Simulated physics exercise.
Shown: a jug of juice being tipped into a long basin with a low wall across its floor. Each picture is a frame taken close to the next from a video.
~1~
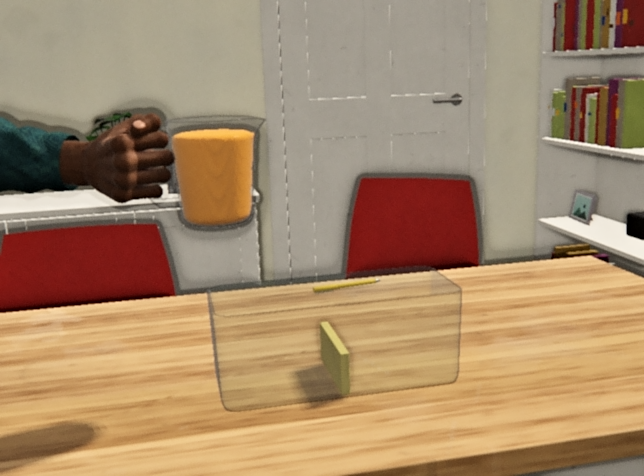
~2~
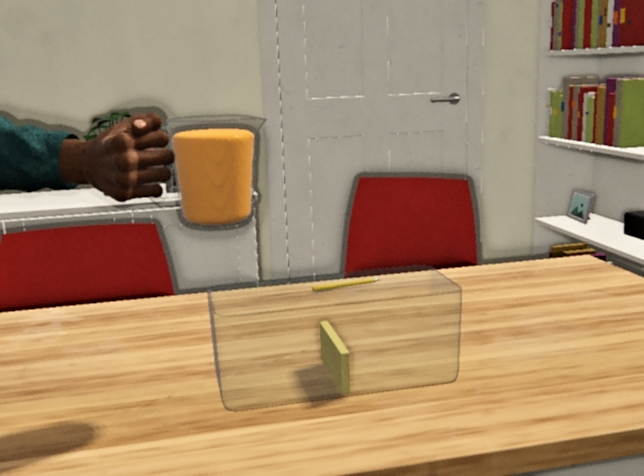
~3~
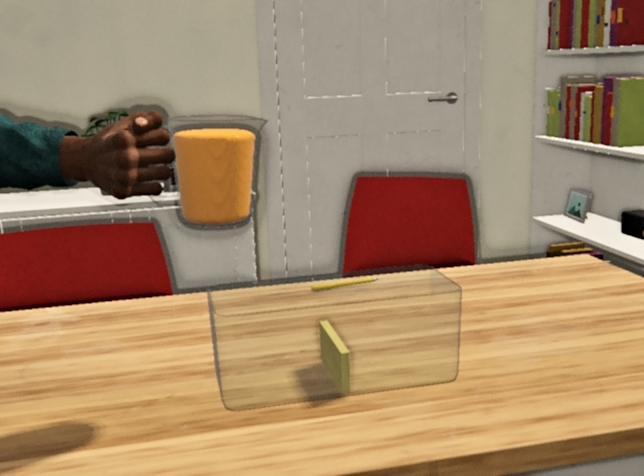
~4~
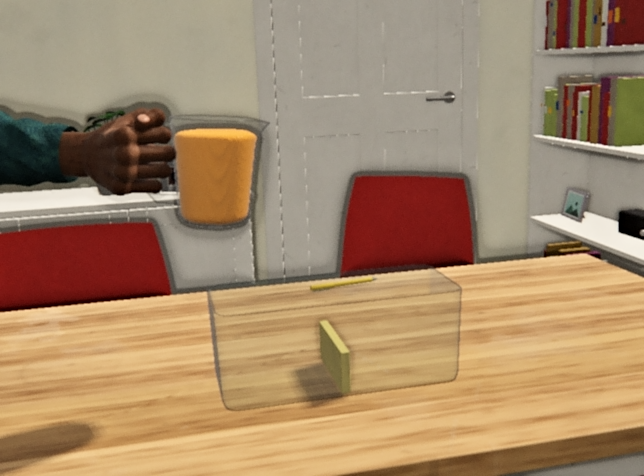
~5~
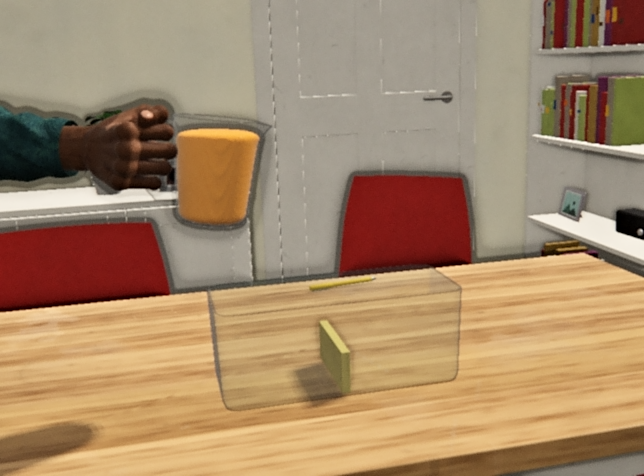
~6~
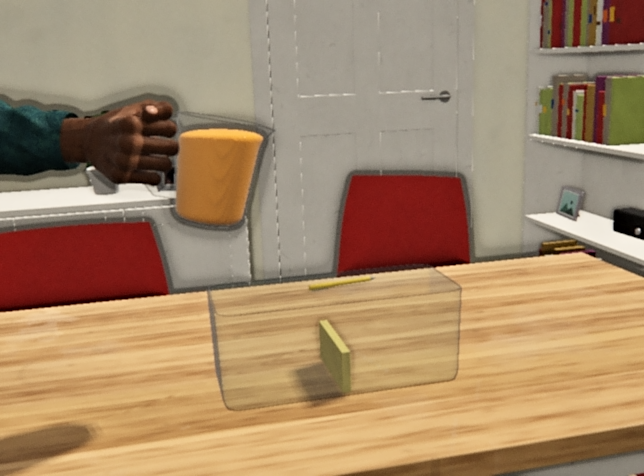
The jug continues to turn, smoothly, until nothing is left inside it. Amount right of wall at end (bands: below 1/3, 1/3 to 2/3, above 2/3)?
Midrange share.
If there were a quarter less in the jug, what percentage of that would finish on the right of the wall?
Close to 35 per cent.
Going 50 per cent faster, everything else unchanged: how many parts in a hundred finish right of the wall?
Near 40 %.
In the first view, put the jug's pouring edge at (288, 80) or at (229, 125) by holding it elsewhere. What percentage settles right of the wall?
It comes to about 95 %, followed by about 5 %.
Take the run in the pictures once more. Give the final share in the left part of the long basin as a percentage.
About 40 percent.
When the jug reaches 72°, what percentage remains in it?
75 per cent, approximately.
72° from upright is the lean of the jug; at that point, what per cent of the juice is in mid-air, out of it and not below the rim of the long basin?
Some 20 per cent, I'd say.
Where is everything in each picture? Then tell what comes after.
In the first picture, tilt 0°; pouring edge (266, 118); surface from (171, 137) to (254, 132); the long basin's rim runs from (211, 303) to (446, 279); the wall's top is at (334, 338).
In the second picture, tilt 0°; pouring edge (266, 118); surface from (171, 136) to (254, 132).
In the third picture, tilt 2°; pouring edge (268, 119); surface from (172, 135) to (254, 133).
In the fourth picture, tilt 4°; pouring edge (270, 121); surface from (174, 135) to (256, 133).
In the fifth picture, tilt 8°; pouring edge (272, 125); surface from (176, 135) to (258, 134).
In the sixth picture, tilt 12°; pouring edge (276, 129); surface from (179, 136) to (263, 134).
A moment on, the jug is tipped part way and 77 per cent is still to pour, 1 is left of the wall and 3 right of it.
Next, the jug is tipped right over and 22 per cent is still to pour, 13 is left of the wall and 42 right of it.
Then the jug is tipped right over and 1 per cent is still to pour, 40 is left of the wall and 56 right of it.
Later the jug is tipped right over and 0 per cent is still to pour, 42 is left of the wall and 57 right of it.
Finally, 42 per cent lies left of the wall, 57 right of it and 1 outside.
